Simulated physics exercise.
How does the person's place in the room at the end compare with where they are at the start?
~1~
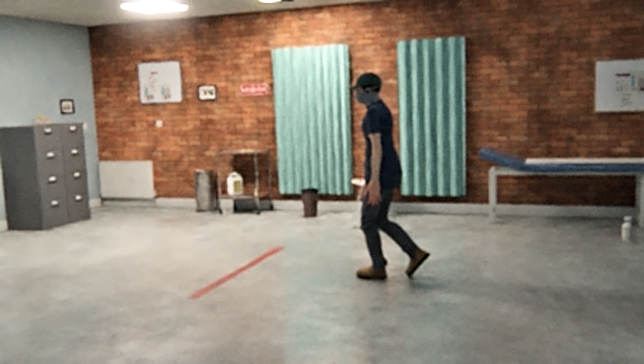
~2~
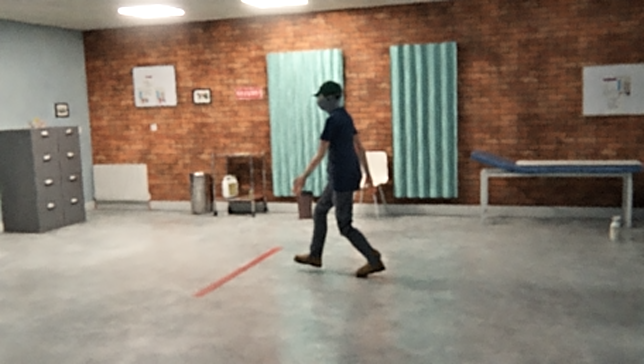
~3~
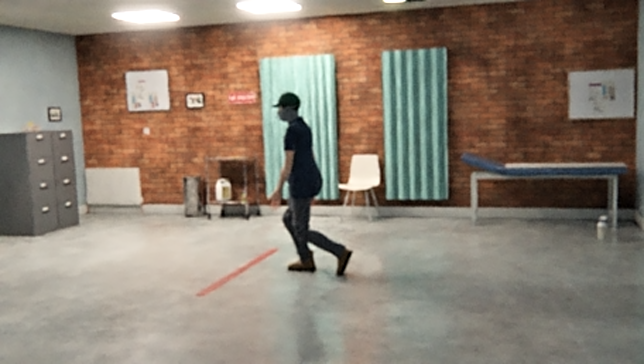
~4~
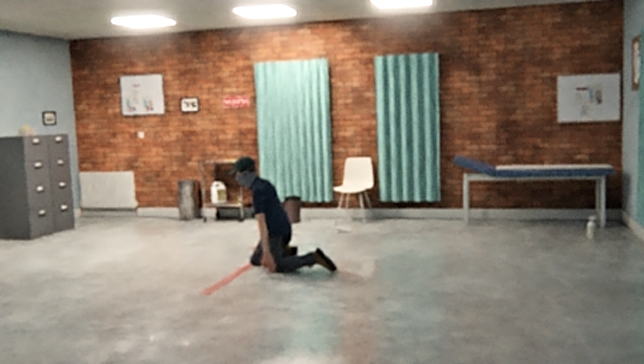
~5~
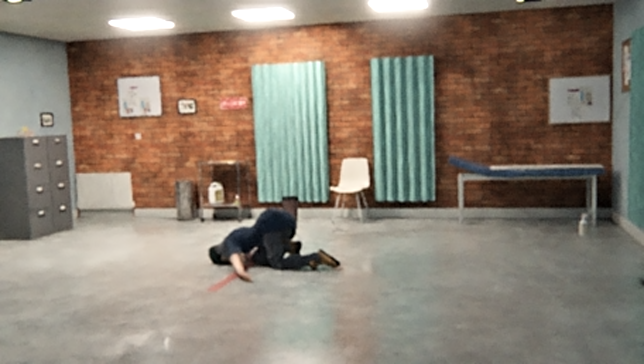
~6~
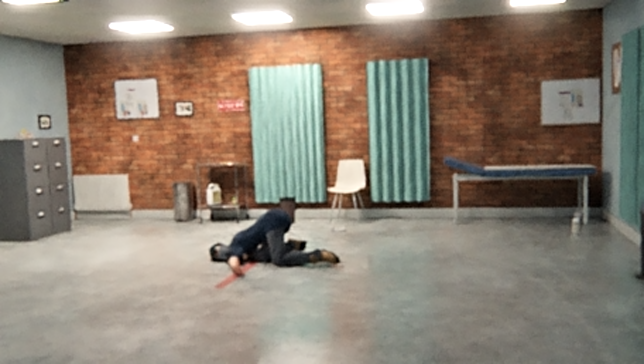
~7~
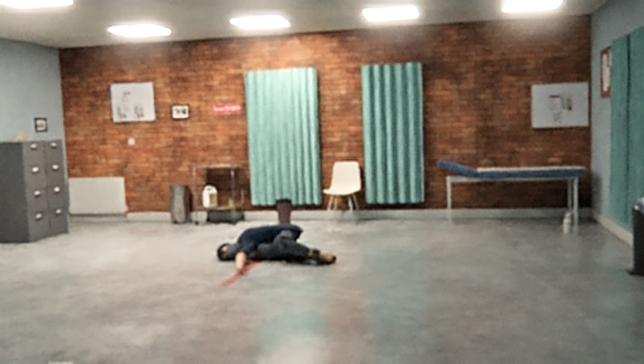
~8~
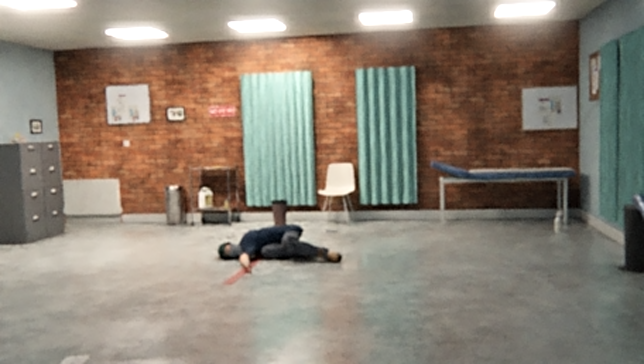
At the start the person is upright and walking, well to the right of the red tape. By the end they are further left, lying on the floor at the tape with their head across it and their hips short of it.
